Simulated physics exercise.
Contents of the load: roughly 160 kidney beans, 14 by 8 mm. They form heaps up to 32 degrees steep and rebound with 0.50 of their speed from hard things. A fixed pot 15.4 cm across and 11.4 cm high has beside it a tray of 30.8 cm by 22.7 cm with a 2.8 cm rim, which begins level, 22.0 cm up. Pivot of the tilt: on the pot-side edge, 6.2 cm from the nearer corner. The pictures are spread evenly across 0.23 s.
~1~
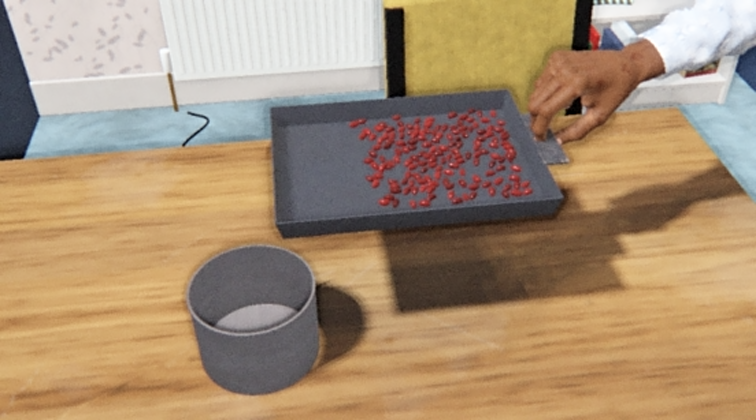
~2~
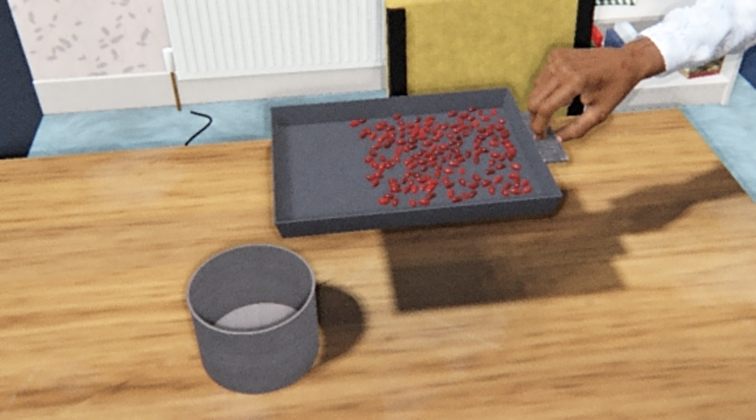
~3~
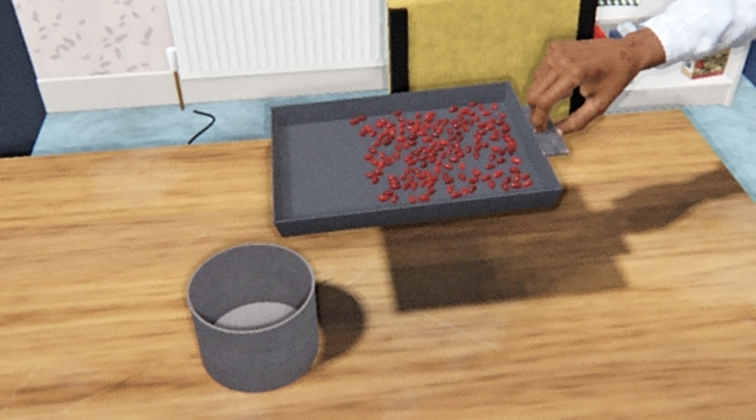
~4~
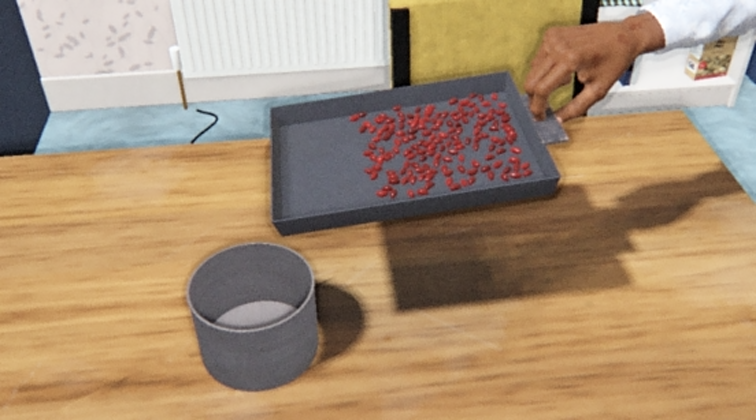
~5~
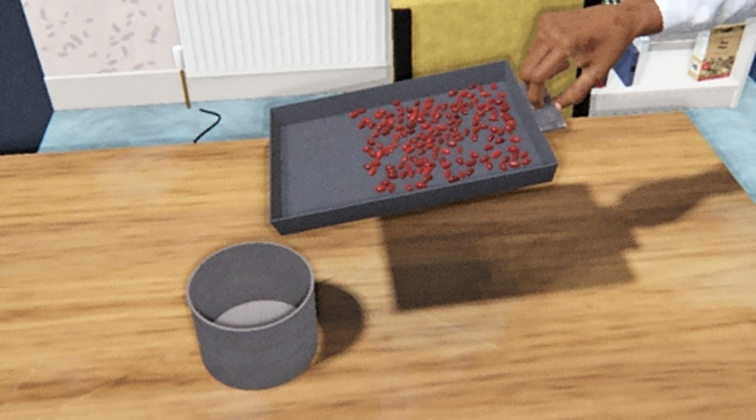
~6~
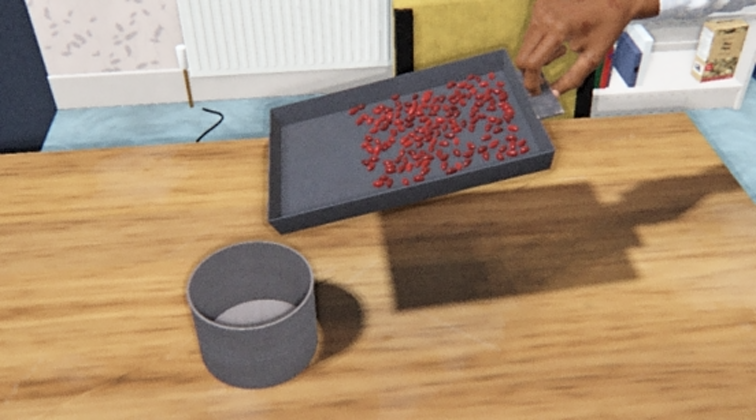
Dark tray of red beans tilting gradually as a hand raises its right end above a wooden table, beans staying clustered.
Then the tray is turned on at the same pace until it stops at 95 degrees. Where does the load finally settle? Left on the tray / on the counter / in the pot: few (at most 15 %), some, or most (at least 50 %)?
Tray: Few; counter: Most; pot: Some.
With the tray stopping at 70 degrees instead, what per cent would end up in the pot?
In that case it comes to about 10 in a hundred.
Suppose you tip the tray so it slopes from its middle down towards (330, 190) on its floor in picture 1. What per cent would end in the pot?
Roughly 90 percent of them.
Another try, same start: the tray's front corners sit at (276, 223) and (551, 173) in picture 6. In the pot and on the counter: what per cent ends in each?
Final per cent - pot 80, counter 20.
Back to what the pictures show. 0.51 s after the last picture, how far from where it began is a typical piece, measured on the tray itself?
Displacement on the tray: Roughly 16 cm.
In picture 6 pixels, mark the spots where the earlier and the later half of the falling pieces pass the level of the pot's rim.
At roughly (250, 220) first, later on at (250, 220).
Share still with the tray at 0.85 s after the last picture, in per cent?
It works out to near 70 per cent of the load.
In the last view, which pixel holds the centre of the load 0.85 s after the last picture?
Near (272, 158).
Then, 0.51 s after the last picture, tilt 52 degrees; the tray holds 100 %, the pot 0 %.
Then, 0.85 s after the last picture, tilt 78 degrees; the tray holds 70 %, the pot 10 %.
Then, 1.28 s after the last picture, tilt 95 degrees; the tray holds 25 %, the pot 10 %.
In the end, tray 0 %, counter 70 %, pot 30 %.
